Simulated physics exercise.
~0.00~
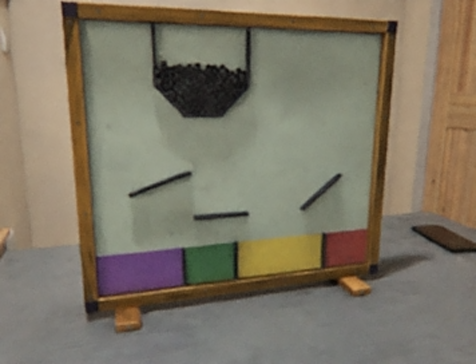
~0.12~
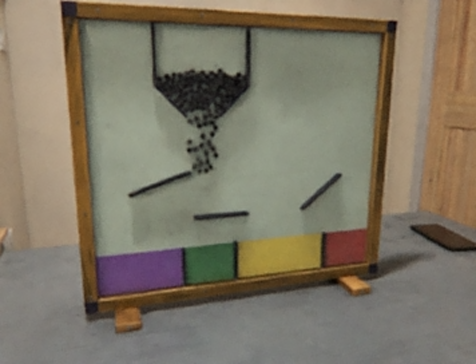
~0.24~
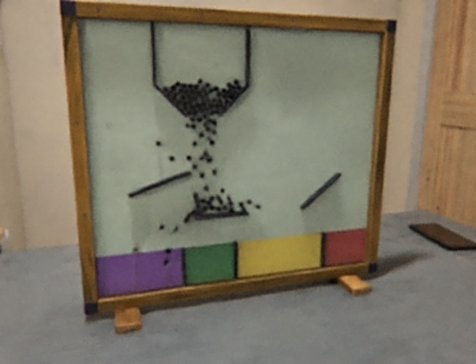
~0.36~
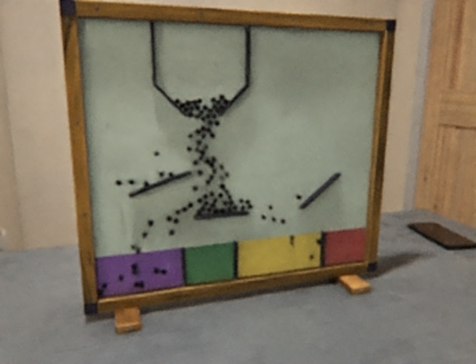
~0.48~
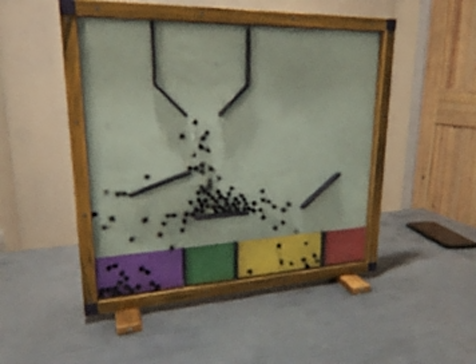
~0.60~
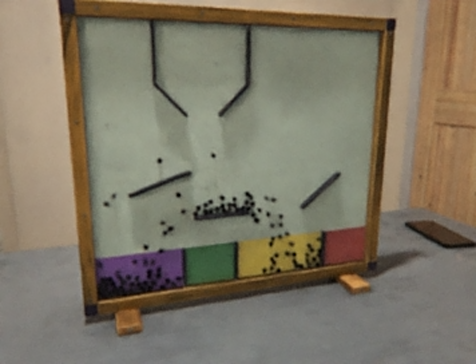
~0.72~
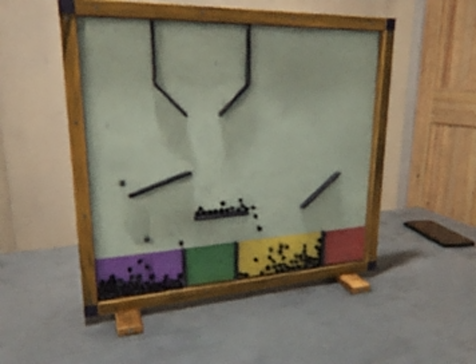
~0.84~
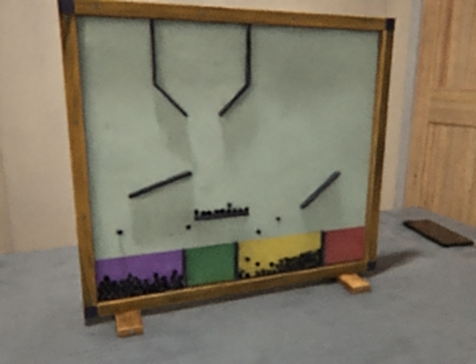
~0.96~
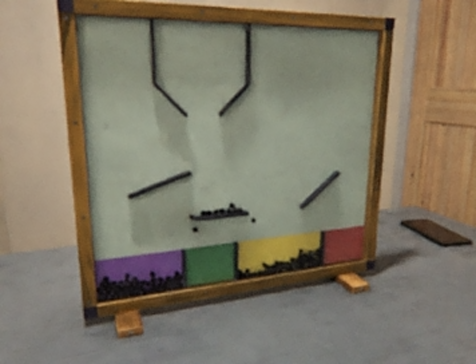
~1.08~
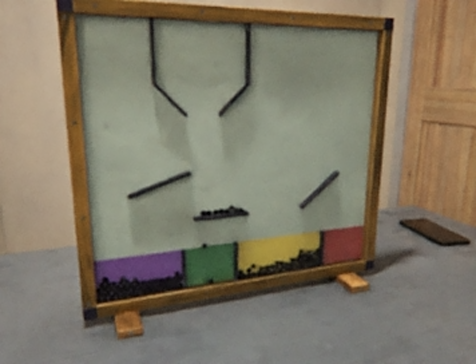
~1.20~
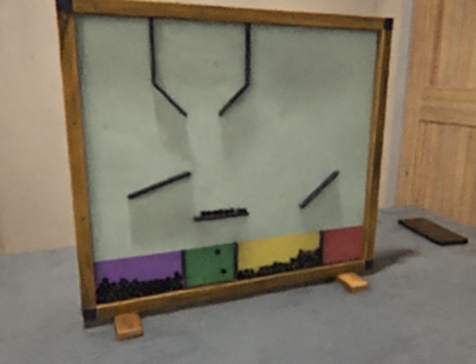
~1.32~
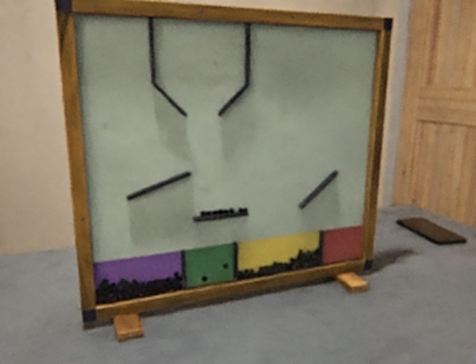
Small black beads fill a hopper at the top of an upright, wood-framed case on a grey surface, seen from the front as the view drifts slightly sideways. Below are three dark ledges and a row of purple, green, yellow and red bins. The beads pour down, strike the left and middle ledges, and scatter both ways. The hopper empties while beads heap on the middle ledge and spill into the purple and yellow bins. The last few drop into green. Finally, purple and yellow hold shallow piles, green holds a few beads, red looks empty, and some remain on the middle ledge.
